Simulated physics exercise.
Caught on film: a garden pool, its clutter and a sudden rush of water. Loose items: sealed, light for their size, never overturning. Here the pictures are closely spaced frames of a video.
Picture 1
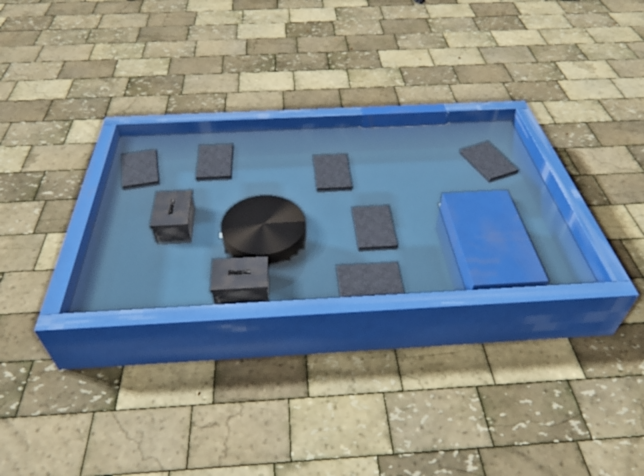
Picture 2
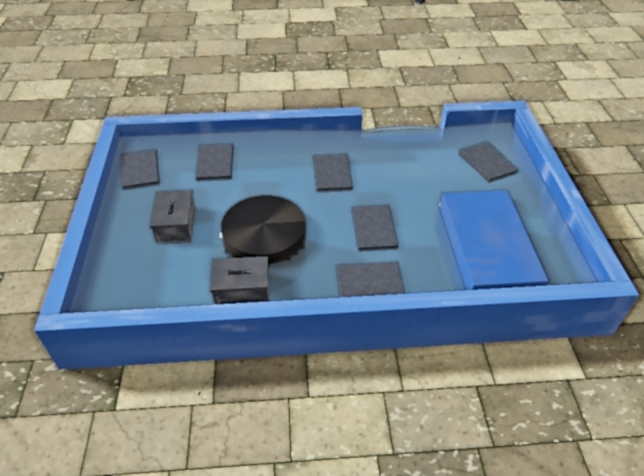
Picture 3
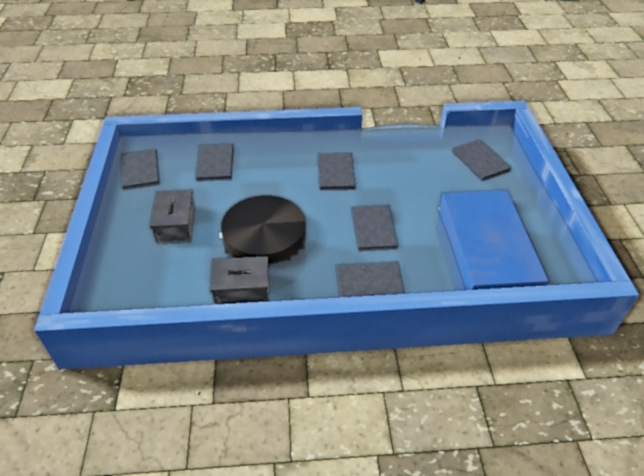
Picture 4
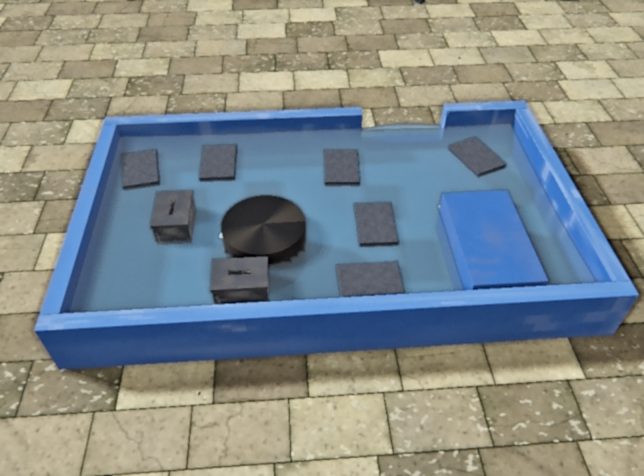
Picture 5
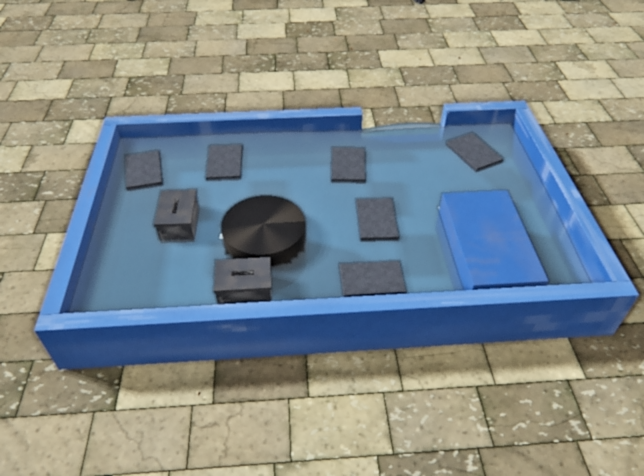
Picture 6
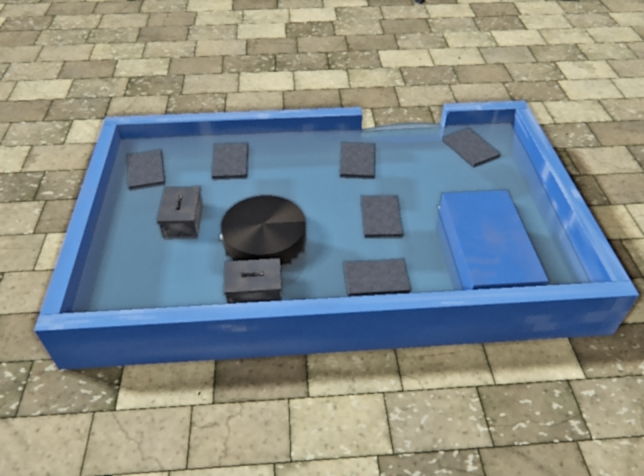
Dark flat squares and two dark slotted blocks shift slightly across a shallow blue pool, set on pale paving and seen from above by a still camera. A round black disc sits left of centre, with a raised blue block on the right. A gap opens in the far rim, then nearby squares drift toward it, followed by smaller rightward shifts among the squares and slotted blocks at left and front.
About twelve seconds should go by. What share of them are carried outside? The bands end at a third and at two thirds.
The share is one third to two thirds.
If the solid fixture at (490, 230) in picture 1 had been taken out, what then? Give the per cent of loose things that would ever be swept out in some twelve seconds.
Share: 20 %.
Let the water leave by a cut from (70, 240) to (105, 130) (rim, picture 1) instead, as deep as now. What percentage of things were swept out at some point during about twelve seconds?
That comes to 60 per cent of the things.
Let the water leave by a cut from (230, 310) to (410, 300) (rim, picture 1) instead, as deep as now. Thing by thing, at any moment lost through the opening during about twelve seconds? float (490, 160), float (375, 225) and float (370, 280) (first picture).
Sequentially: Remains indoors, leaves the room, leaves the room.
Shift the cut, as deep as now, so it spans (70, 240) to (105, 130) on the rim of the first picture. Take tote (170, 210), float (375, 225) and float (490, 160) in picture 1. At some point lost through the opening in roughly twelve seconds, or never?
Escapes, remains, remains.
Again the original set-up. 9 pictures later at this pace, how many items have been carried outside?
That comes to 1.
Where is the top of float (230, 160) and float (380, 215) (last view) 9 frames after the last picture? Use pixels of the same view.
They'd be somewhere near (275, 156) and (394, 182).
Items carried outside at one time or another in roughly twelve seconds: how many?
I count 3 of them.
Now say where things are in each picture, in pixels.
In the first frame, a float at (332, 171), afloat; a float at (489, 160), afloat; 0 of 8 have shifted.
In the second frame, a float at (332, 171), afloat; a float at (488, 160) floats; 0 of 8 have shifted.
In the third frame, a float at (336, 169) floats, close to its start; a float at (481, 158) floats, close to its start; 2 of 8 have shifted.
In the fourth frame, a float at (342, 165), afloat, close to its start; a float at (477, 155) floats, close to its start; 3 of 8 have shifted.
In the fifth frame, a float at (348, 163), afloat, close to its start; a float at (475, 150), afloat, close to its start; 4 of 8 have shifted.
In the sixth frame, a float at (358, 158) floats, close to its start; a float at (471, 146), afloat, close to its start; 7 of 8 have shifted.
A moment on, 0 of 8 are out; 8 afloat.
Next, 1 of 8 are out; 7 afloat.
Later, 2 of 8 are out; 6 afloat.
In the end, 3 of 8 are out; 5 afloat.
